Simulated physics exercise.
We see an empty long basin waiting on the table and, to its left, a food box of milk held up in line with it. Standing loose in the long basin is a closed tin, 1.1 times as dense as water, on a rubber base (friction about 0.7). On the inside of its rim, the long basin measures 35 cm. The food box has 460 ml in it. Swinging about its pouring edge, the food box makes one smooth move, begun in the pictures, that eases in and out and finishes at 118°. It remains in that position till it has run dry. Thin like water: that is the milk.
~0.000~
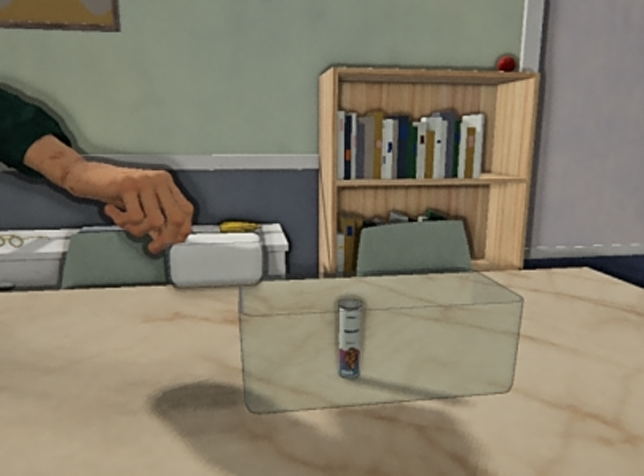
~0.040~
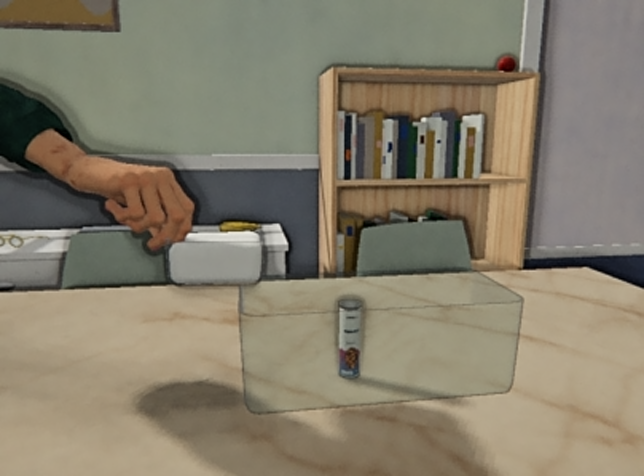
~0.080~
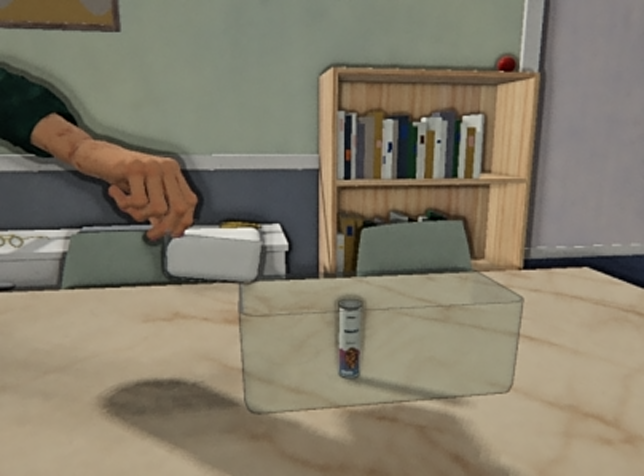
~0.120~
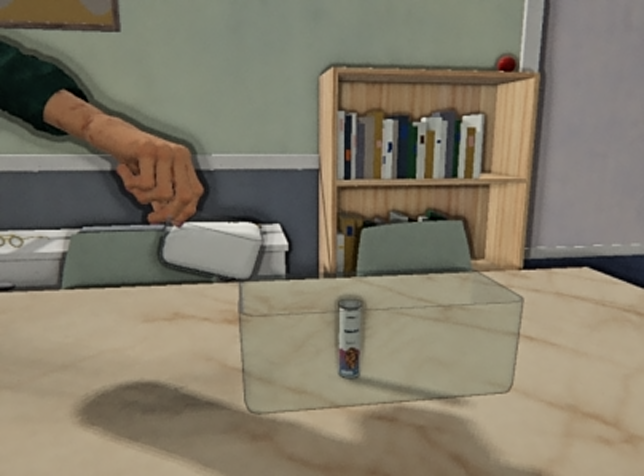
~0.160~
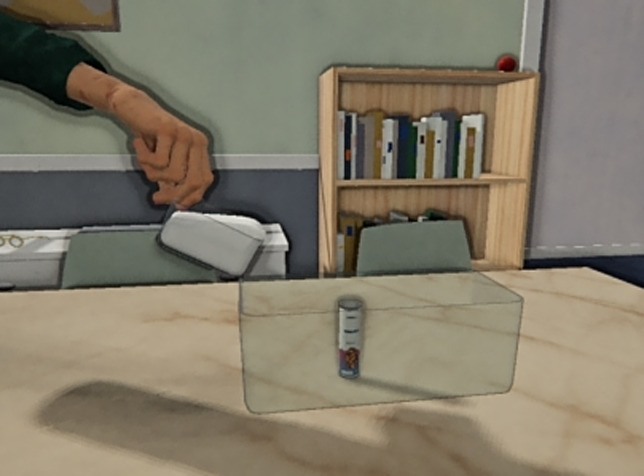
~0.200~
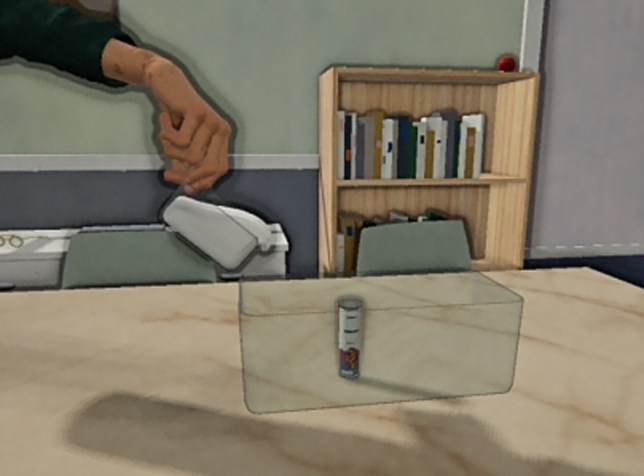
A pale food box, held level by a hand to the left of a clear long basin with a small tin standing inside, begins to tilt rightward. The tilt is slight at first, then grows steeper as the hand rises and turns, leaving the box slanted with its right end lowered.
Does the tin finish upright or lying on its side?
It finishes lying on its side.
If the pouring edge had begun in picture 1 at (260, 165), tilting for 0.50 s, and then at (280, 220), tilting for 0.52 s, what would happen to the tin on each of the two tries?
First it remains upright; then it stays up.
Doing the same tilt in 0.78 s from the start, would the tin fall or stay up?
Then the tin tumbles.
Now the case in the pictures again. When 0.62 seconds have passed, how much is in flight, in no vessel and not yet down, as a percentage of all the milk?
Near 5 percent.
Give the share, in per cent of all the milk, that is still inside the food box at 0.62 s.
Roughly 0 percent remains.
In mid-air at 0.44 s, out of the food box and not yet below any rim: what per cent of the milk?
At that moment, about 56 percent.
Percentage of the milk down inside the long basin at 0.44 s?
32 %, roughly.
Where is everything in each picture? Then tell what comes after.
The first frame shows tilt 0°; pouring edge (262, 235); surface from (173, 243) to (260, 240); the long basin's rim runs from (240, 296) to (496, 284); the tin's top is at (350, 307).
The second frame shows tilt 2°; pouring edge (262, 235); surface from (173, 242) to (260, 238).
The third frame shows tilt 7°; pouring edge (262, 235); surface from (172, 238) to (260, 234).
The fourth frame shows tilt 16°; pouring edge (261, 236); surface from (171, 230) to (261, 230); 1 per cent is over the edge.
The fifth frame shows tilt 27°; pouring edge (261, 236); surface from (170, 218) to (260, 228); 5 per cent is over the edge.
The sixth frame shows tilt 41°; pouring edge (260, 236); surface from (172, 202) to (253, 220); 9 per cent is over the edge.
Then, 0.44 s in, the tilt is 114° and 13 per cent is still to pour; the tin stands where it began.
Then, 0.62 s in, the tilt is 118° and 0 per cent is still to pour; the tin leans 22°.
Then, 0.80 s in, the tilt is 118° and 0 per cent is still to pour; the tin lies on its side.
Then, 1.00 s in, the tilt is 118° and 0 per cent is still to pour; the tin lies on its side.
Finally, the tin lies on its side.
